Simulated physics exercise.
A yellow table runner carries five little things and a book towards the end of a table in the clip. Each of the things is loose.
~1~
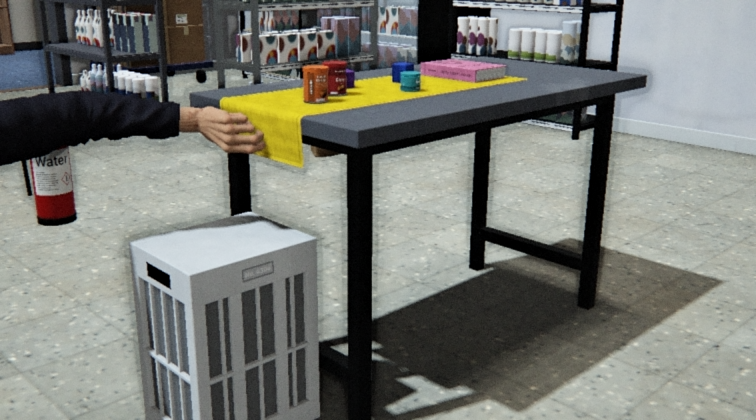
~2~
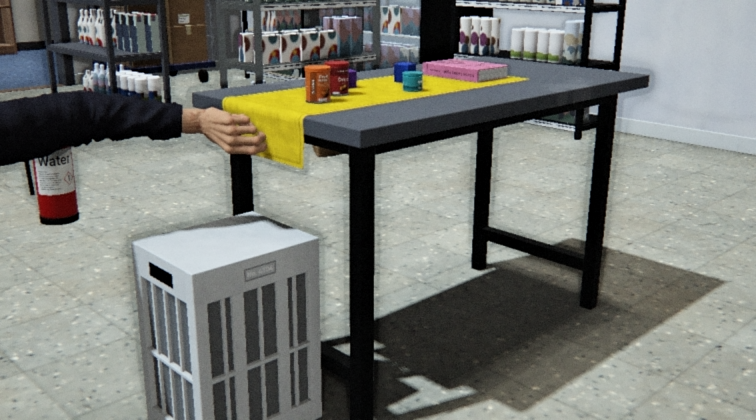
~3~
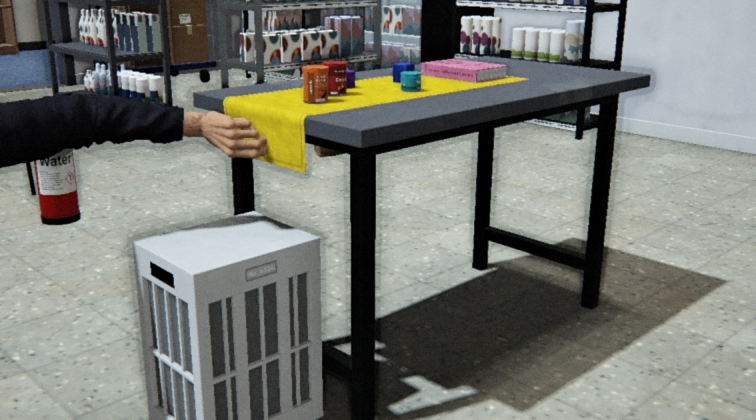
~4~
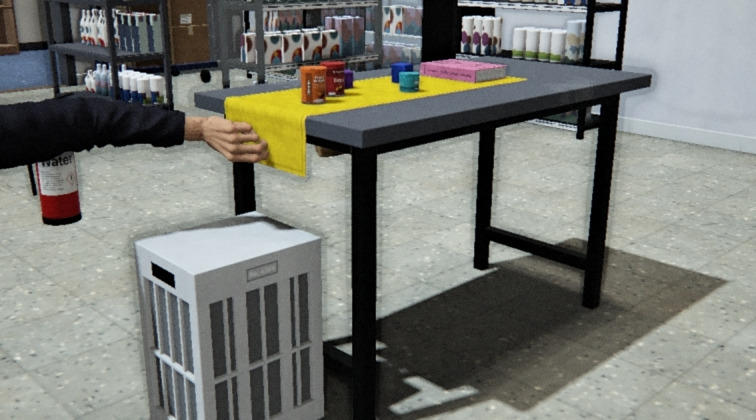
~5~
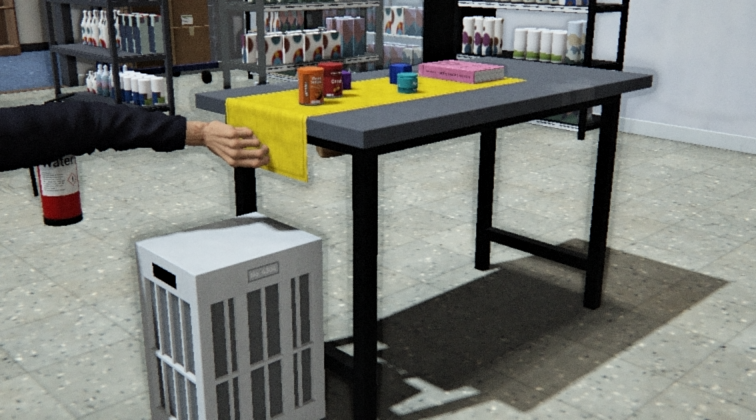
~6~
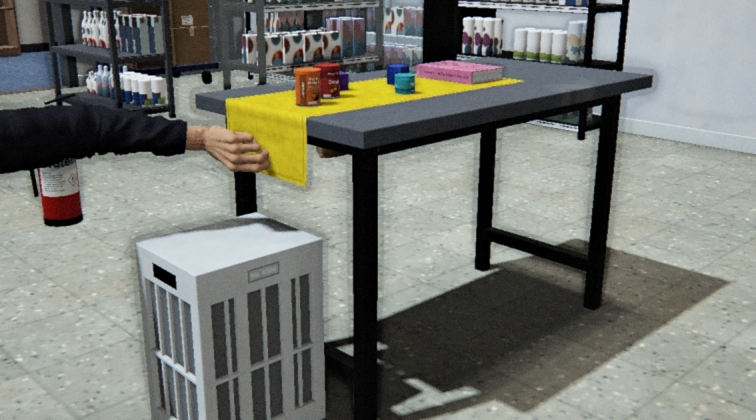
Yellow runner inching left over a table's edge as a hand pulls its end, carrying small colourful items and a book.
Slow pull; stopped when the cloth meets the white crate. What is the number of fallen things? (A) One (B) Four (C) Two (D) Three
(A) One.
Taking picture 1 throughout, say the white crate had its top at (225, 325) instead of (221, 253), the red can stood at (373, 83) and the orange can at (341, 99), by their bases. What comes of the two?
Red can: Safe; orange can: Lost.
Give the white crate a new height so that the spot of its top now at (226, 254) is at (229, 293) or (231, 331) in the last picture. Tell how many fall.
2 and 3.
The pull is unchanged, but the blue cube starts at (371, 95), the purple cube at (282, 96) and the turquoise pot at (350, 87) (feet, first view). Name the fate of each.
Blue cube safe, purple cube lost, turquoise pot safe.
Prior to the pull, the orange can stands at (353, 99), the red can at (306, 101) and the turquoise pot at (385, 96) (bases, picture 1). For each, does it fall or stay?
Start with the orange can, which is kept; next the red can, which is lost; last the turquoise pot, which is kept.
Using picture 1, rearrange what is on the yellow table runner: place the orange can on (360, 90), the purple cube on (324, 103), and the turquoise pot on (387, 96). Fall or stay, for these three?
Orange can kept, purple cube dropped, turquoise pot kept.
A little later, hem near (266, 211); all still up.
Next, hem on the crate; orange can gone.
When it is over, hem on the crate; orange can gone. The answer is one.
